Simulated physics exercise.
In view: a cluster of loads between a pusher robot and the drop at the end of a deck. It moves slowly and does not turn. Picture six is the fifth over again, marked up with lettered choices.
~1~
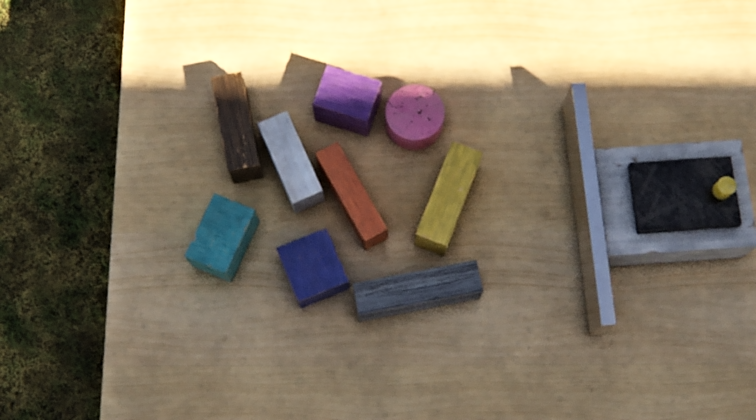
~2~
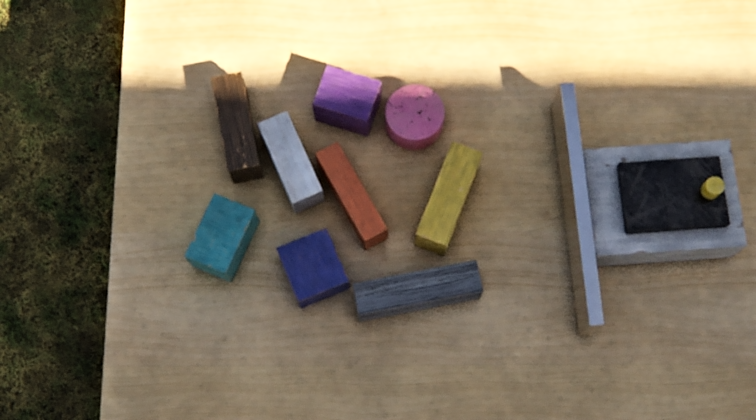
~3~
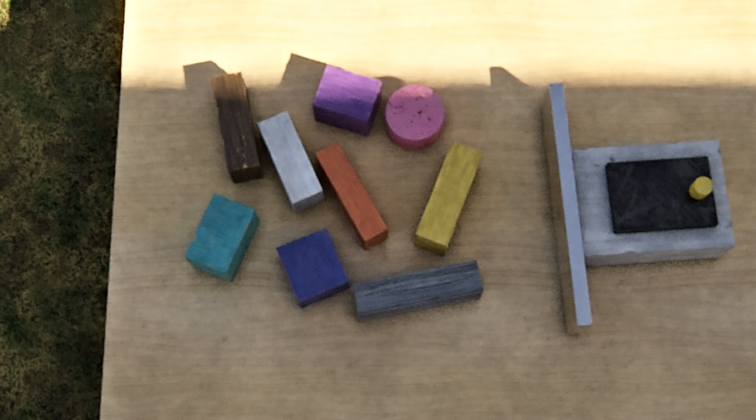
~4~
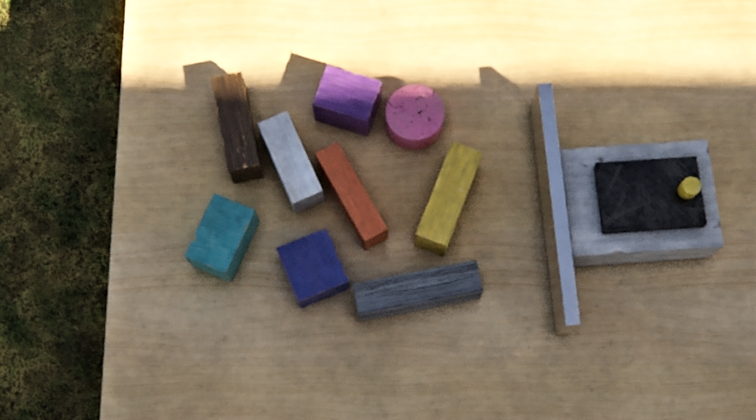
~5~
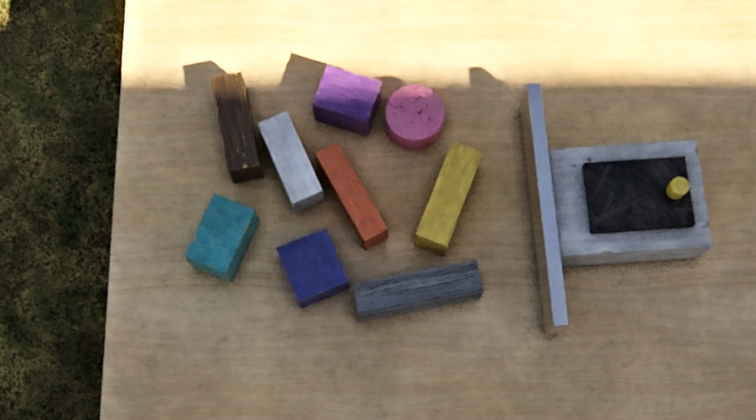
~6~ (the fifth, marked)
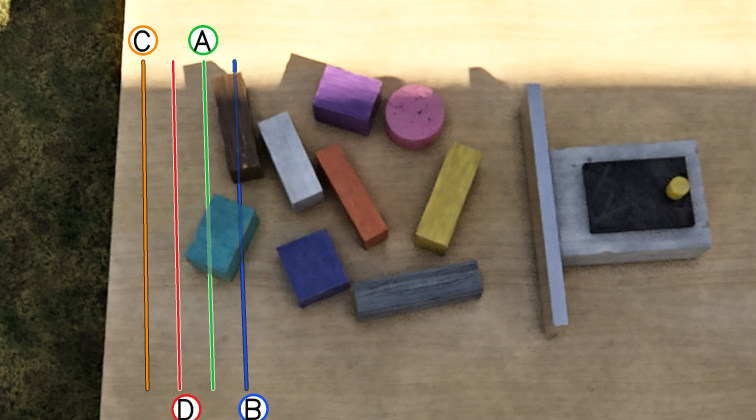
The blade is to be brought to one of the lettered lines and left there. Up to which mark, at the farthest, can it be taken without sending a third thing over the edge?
A is the last line within the limit.
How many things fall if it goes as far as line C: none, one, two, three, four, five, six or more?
By then, six or more.
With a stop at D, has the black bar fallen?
Yes.
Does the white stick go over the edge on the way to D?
By then, yes.
On the marked copy, A at (208, 218); B at (240, 218); C at (145, 218); D at (176, 218).
With A. Early on, robot (508, 196); purple crate (324, 98); grey stick (358, 300).
Further on, robot (386, 196); black bar (187, 128); turquoise crate (196, 242).
At the end, robot (290, 197); black bar over the edge; turquoise crate (108, 250); one fallen.
As for the rest, B is within the limit but short; C drops six; D drops three.
